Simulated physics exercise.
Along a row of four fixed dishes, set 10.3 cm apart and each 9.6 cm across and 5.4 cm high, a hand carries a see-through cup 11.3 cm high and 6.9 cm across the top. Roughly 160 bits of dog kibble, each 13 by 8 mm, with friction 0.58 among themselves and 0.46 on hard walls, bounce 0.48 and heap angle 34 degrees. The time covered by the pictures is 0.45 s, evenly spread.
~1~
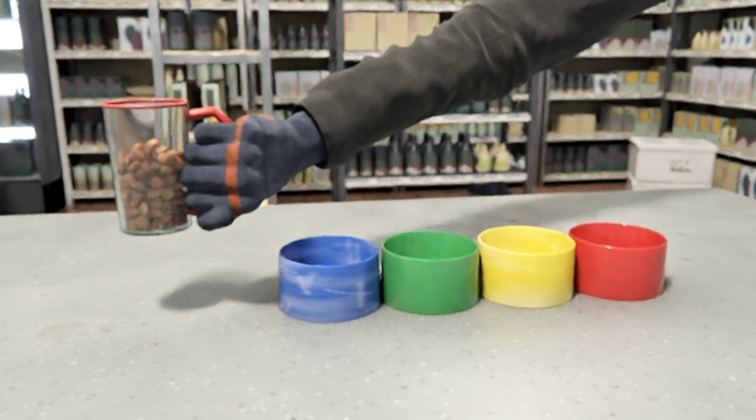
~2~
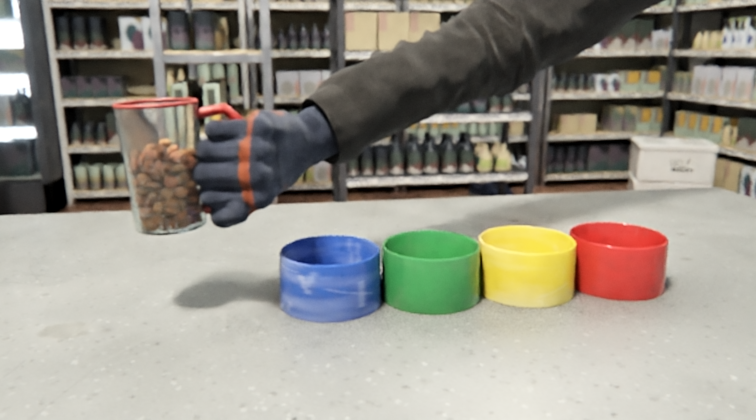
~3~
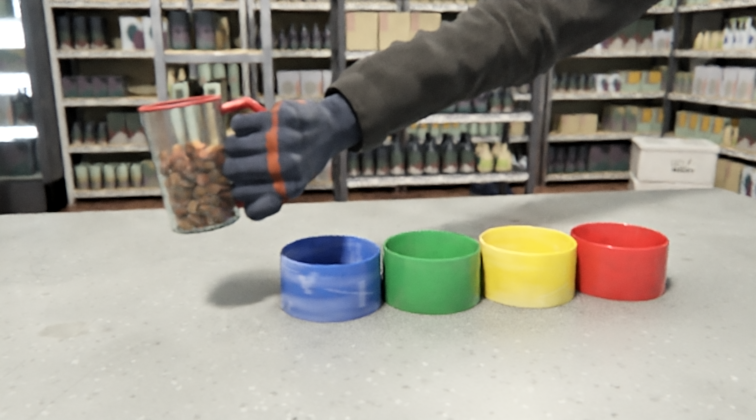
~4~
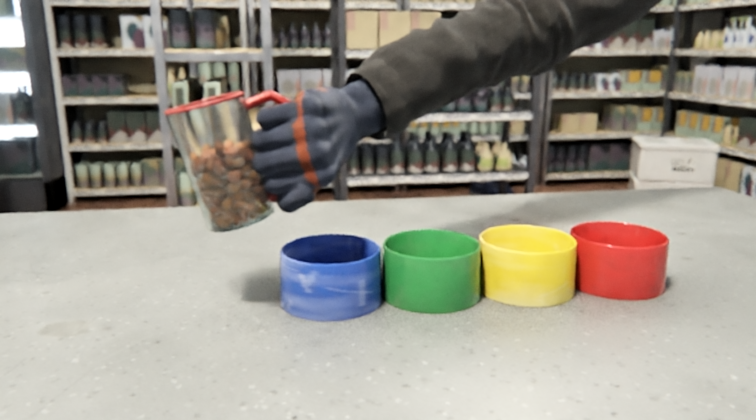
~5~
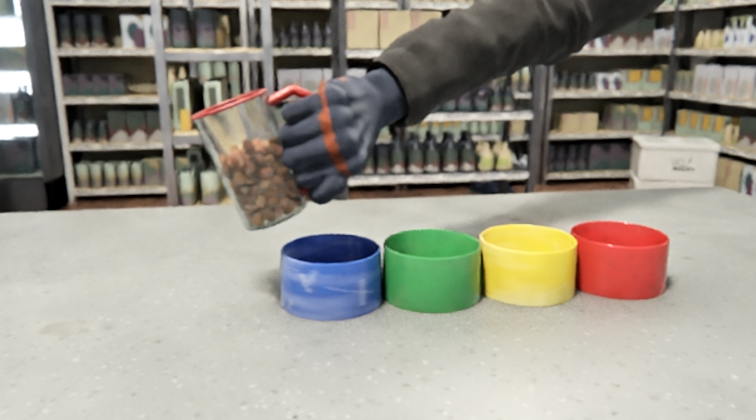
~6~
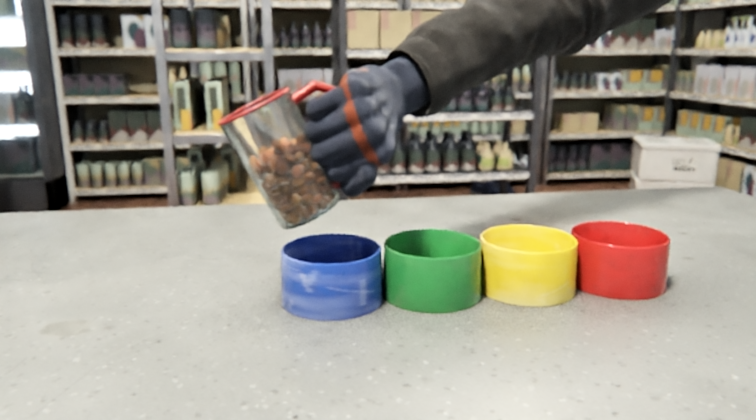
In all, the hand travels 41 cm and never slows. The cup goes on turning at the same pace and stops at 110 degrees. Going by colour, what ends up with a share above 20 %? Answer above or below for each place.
Red dish: Below, blue dish: Below, green dish: Below, yellow dish: Above, counter: Below.
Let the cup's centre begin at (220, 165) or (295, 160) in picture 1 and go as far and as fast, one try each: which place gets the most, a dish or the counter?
The biggest share goes to yellow on the first try and red on the second.
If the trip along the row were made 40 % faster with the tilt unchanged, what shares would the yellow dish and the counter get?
Yellow: 90; counter: 0.
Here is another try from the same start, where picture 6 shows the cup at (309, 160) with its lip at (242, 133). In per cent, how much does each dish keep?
Then red 0, blue 0, green 0, and yellow 80.
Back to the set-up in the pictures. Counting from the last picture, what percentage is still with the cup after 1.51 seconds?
85 per cent.
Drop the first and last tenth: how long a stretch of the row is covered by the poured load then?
I'd put it near 5 cm.
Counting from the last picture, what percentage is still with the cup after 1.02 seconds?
Somewhere near 100 per cent of the load.
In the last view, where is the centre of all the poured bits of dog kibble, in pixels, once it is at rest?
I'd put it at about (518, 269).
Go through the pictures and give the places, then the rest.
In the first frame, cup at (152, 166), tilt 0 degrees, lip at (104, 104), moved 0.0 cm; middle of the pieces at (155, 185); blue dish at (329, 251); green dish at (430, 245); yellow dish at (526, 240); red dish at (617, 235).
In the second frame, cup at (164, 165), tilt 2 degrees, lip at (115, 105), moved 1.0 cm; middle of the pieces at (169, 184).
In the third frame, cup at (194, 164), tilt 8 degrees, lip at (141, 109), moved 3.6 cm; middle of the pieces at (200, 182).
In the fourth frame, cup at (224, 162), tilt 14 degrees, lip at (167, 113), moved 6.3 cm; middle of the pieces at (231, 179).
In the fifth frame, cup at (253, 161), tilt 20 degrees, lip at (193, 117), moved 8.9 cm; middle of the pieces at (262, 177).
In the sixth frame, cup at (283, 160), tilt 26 degrees, lip at (220, 123), moved 11.6 cm; middle of the pieces at (293, 175); blue dish at (331, 248); green dish at (432, 243); yellow dish at (528, 239); red dish at (620, 234).
Then, 0.61 s after the last picture, tilt 65 degrees; cup holds 100 %.
Then, 1.02 s after the last picture, tilt 92 degrees; cup holds 100 %.
Then, 1.51 s after the last picture, tilt 110 degrees; cup holds 85 %, yellow 15 %.
In the end, red 0 %, blue 0 %, green 0 %, yellow 85 %, counter 0 %, cup 15 %.
